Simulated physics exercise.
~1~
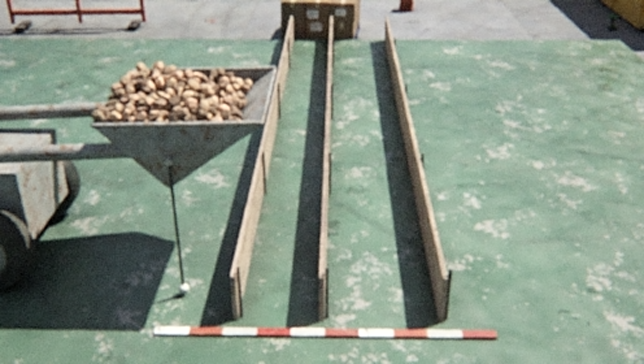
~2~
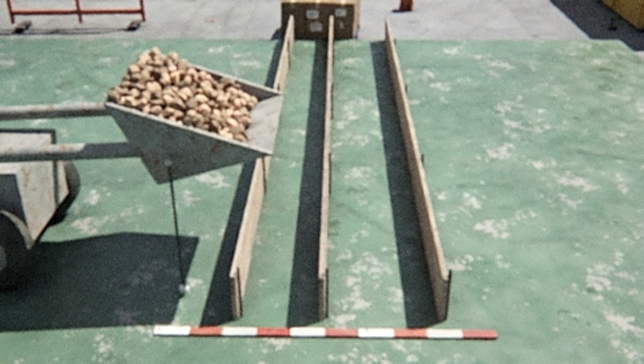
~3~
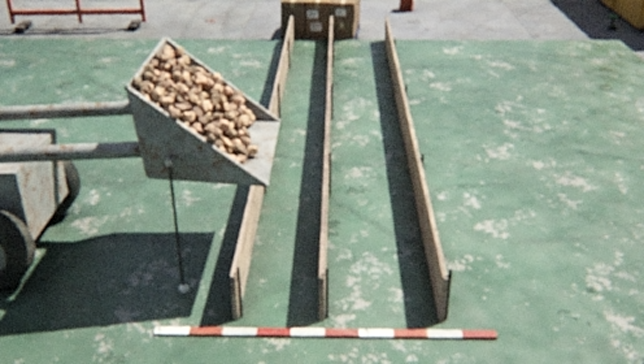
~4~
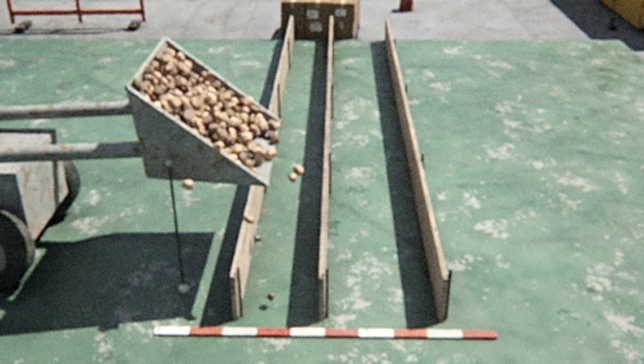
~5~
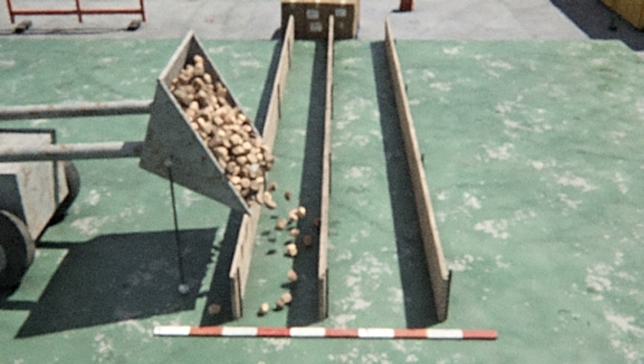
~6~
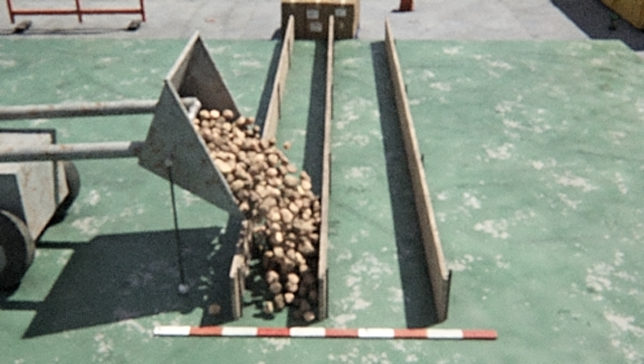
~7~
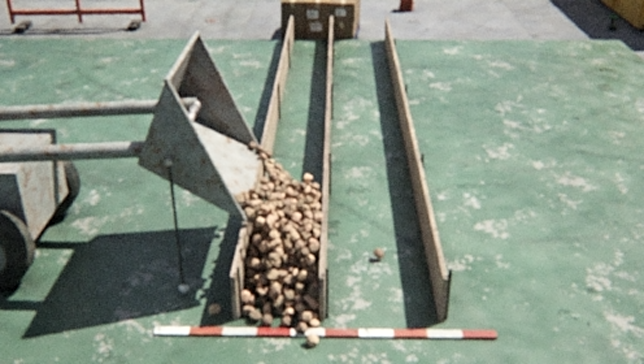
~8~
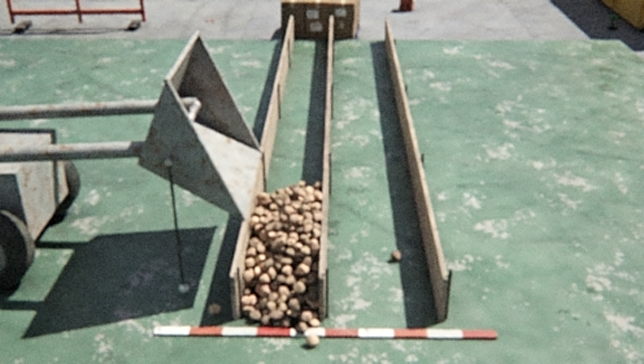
We see a loader tip its bucket of brownish stones in stages, pausing as a few trickle out, then tilting steeply so the rest pour between two boards, where they settle in a heap while one stray stone lies in the far bay and the bucket stays tipped, empty.
